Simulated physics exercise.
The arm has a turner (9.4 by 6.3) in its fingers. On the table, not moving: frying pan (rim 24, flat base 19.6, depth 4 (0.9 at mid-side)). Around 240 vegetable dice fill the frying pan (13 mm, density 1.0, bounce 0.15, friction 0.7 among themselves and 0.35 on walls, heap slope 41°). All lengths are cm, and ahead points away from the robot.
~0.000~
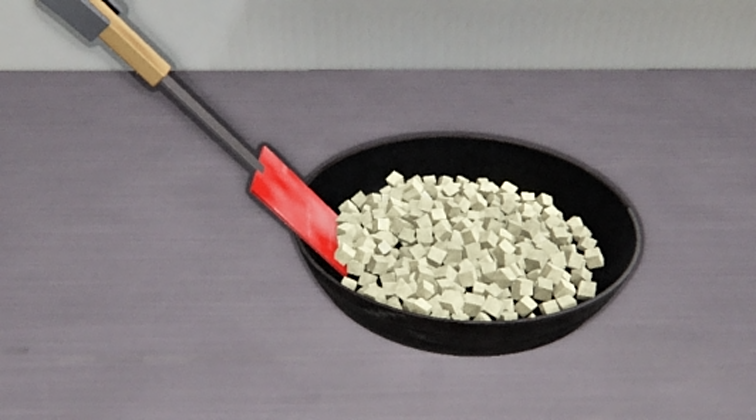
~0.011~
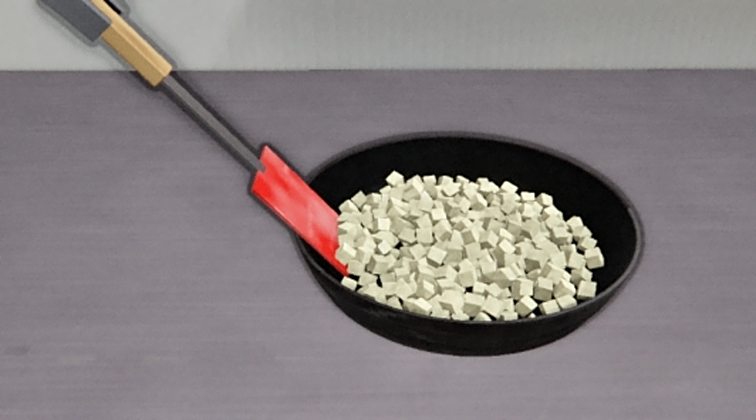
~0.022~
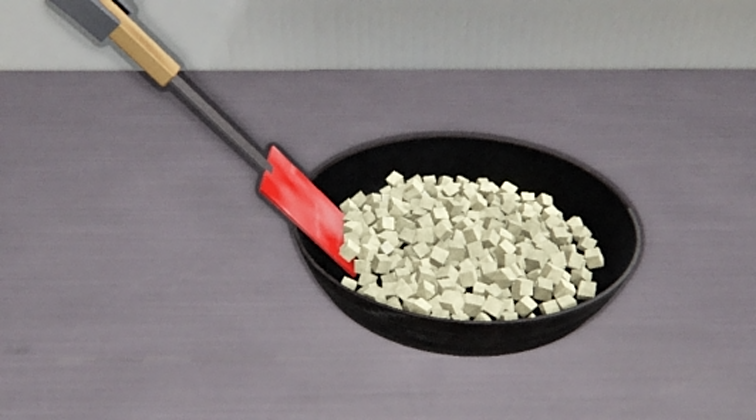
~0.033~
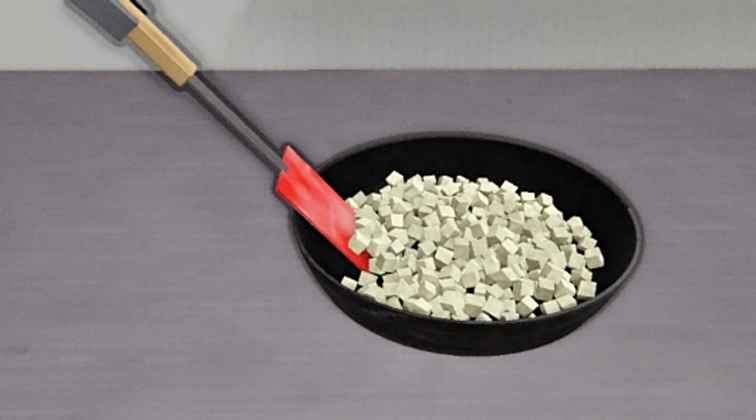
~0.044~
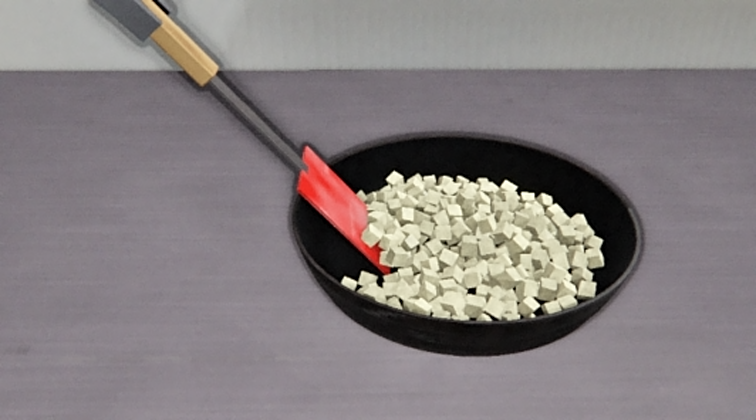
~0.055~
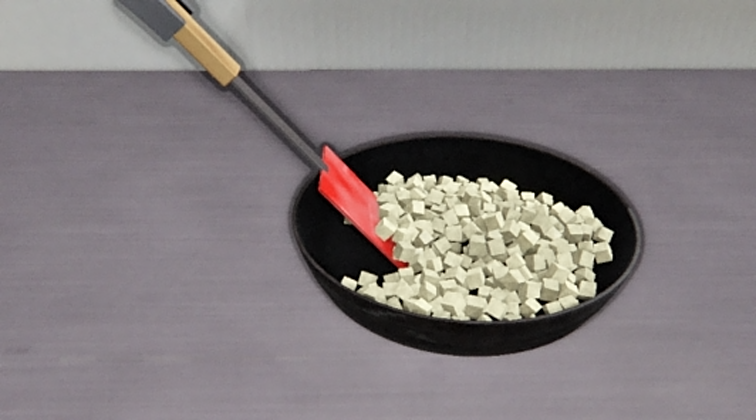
A plain grey tabletop against a pale wall is seen from slightly above by a camera that stays still. A black frying pan right of centre holds a heap of pale, cream-coloured cubes, and a red-bladed turner with a tan and grey handle slants in from the upper left. After barely moving at first, the turner slides right into the pan, pushing the nearest cubes rightward and bunching the heap.
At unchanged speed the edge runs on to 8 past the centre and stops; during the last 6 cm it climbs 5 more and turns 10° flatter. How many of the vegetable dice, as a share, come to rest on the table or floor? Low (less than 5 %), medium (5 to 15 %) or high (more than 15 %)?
Share on the table or floor: High (more than 15 %).
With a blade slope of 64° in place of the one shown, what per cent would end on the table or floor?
It would be near 15 per cent.
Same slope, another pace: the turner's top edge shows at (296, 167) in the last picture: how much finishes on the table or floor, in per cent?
About 15 per cent.
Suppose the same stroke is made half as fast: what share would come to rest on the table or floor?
It would be near 10 per cent.
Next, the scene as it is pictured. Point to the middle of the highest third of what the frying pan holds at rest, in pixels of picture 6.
At about (564, 235).
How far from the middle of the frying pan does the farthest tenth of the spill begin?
About 50 cm.
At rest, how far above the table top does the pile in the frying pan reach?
About 4.0 cm.
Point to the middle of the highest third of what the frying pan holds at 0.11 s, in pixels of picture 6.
At about (520, 217).
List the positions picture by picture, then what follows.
The first frame shows turner top edge at (258, 167), sloping 50°; upper third of the load around (455, 235), from x 345 to 595, top at y 180; 241 in the frying pan.
The second frame shows turner top edge at (259, 167), sloping 50°; upper third of the load around (455, 235), from x 345 to 595, top at y 180.
The third frame shows turner top edge at (266, 167), sloping 50°; upper third of the load around (455, 236), from x 350 to 595, top at y 180.
The fourth frame shows turner top edge at (282, 167), sloping 50°; upper third of the load around (461, 229), from x 350 to 595, top at y 180.
The fifth frame shows turner top edge at (302, 167), sloping 50°; upper third of the load around (468, 228), from x 350 to 595, top at y 180.
The sixth frame shows turner top edge at (322, 167), sloping 50°; upper third of the load around (472, 225), from x 350 to 605, top at y 180; 241 in the frying pan.
After 0.08 s, sloping 50°, highest piece 5 above the table; 241 in the frying pan.
After 0.11 s, sloping 47°, highest piece 7 above the table; 241 in the frying pan.
After 0.33 s, sloping 40°, highest piece 12 above the table; 193 in the frying pan, 16 on the table or floor, 32 on the blade or in flight.
After 1.38 s, sloping 40°, highest piece 4 above the table; 193 in the frying pan, 48 on the table or floor.
At rest, 193 in the frying pan, 48 on the table or floor. That is 20 % on the table or floor.
